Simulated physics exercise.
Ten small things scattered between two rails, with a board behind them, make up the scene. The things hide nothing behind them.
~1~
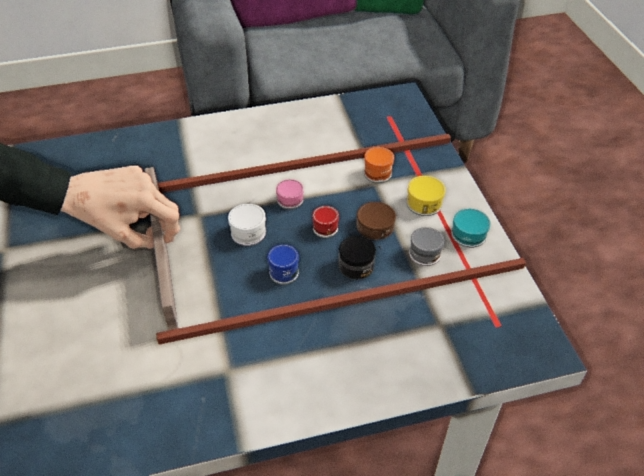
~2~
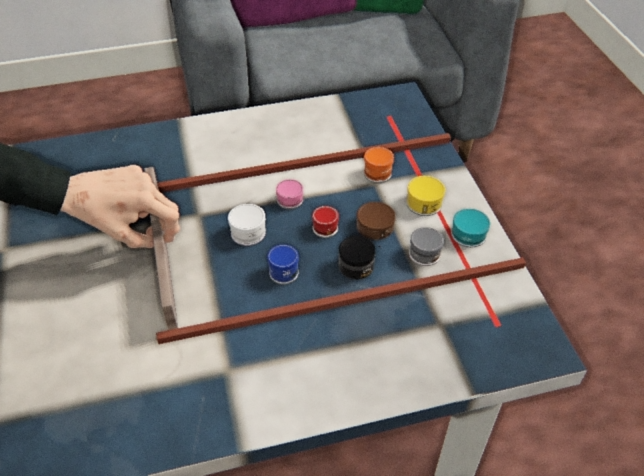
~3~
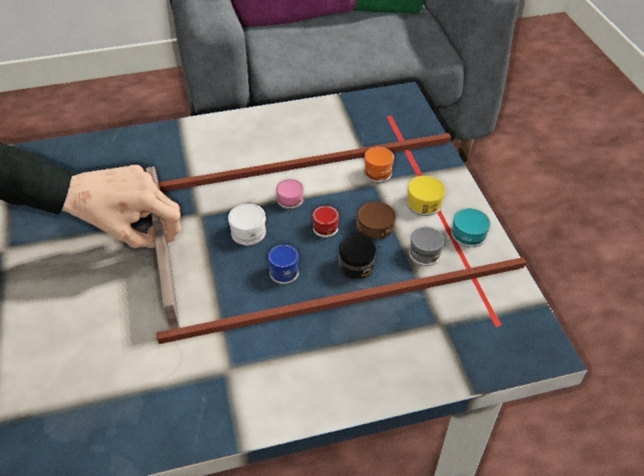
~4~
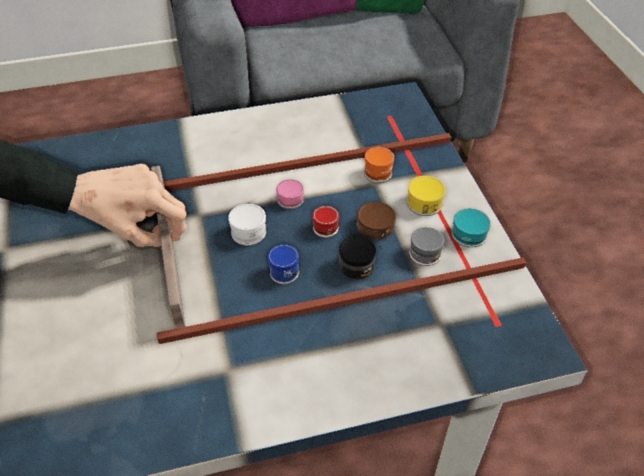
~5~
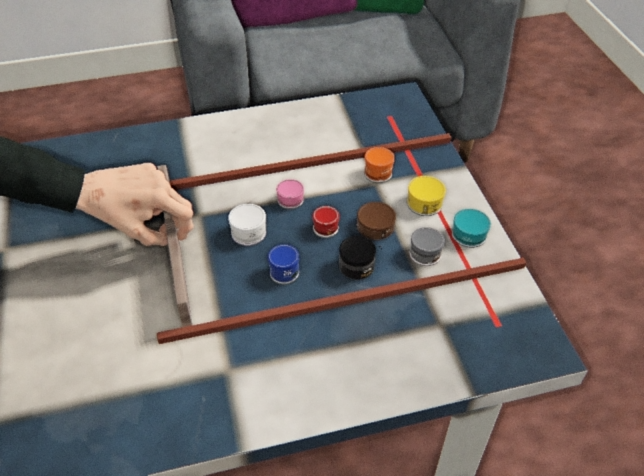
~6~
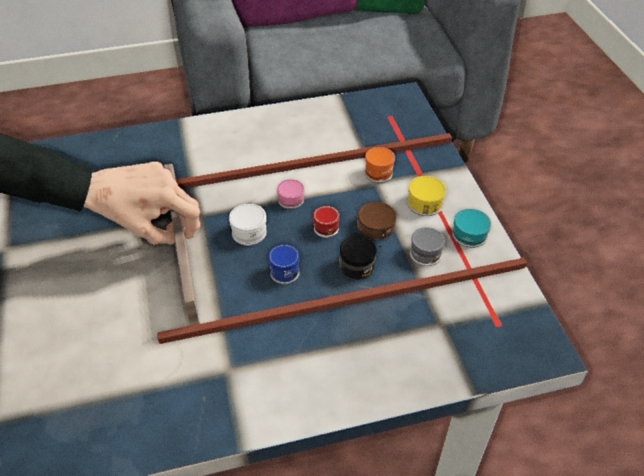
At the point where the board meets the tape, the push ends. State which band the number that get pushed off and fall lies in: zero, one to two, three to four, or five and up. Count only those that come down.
The band is one to two.
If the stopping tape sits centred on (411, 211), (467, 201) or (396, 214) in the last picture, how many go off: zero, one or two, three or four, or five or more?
First not one, then three or four, and last none.
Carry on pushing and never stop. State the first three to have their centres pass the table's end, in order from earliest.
The turquoise tin goes first, followed by the yellow tin and then the grey pot.
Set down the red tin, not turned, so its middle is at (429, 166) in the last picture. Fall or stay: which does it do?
From there it holds on.
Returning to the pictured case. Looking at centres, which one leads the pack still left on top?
The yellow tin.
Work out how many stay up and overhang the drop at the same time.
Result: 3.
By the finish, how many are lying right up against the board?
The figure is 6.
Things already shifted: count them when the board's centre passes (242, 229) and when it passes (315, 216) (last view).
The count reaches 1 first and 6 second.
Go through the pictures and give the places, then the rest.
The first frame shows turquoise tin (471, 228); yellow tin (425, 196); grey pot (426, 247); board (161, 244); tape (436, 207).
The second frame shows yellow tin (425, 196); white tin (247, 225).
The third frame shows grey pot (426, 246); blue tin (284, 264).
The fourth frame shows turquoise tin (471, 228); red tin (326, 222).
The fifth frame shows yellow tin (426, 196); black tub (357, 258).
The sixth frame shows turquoise tin (471, 228); yellow tin (426, 196); grey pot (427, 247); board (181, 240); tape (437, 206).
Soon after, none off yet; turquoise tin at rest near (471, 228); yellow tin at rest near (426, 196); grey pot at rest near (427, 247).
After that, none off yet; turquoise tin at rest near (471, 228); yellow tin at rest near (426, 196); grey pot displaced a little near (446, 246).
In the end, the number that fall off is one or two; gone, turquoise tin.
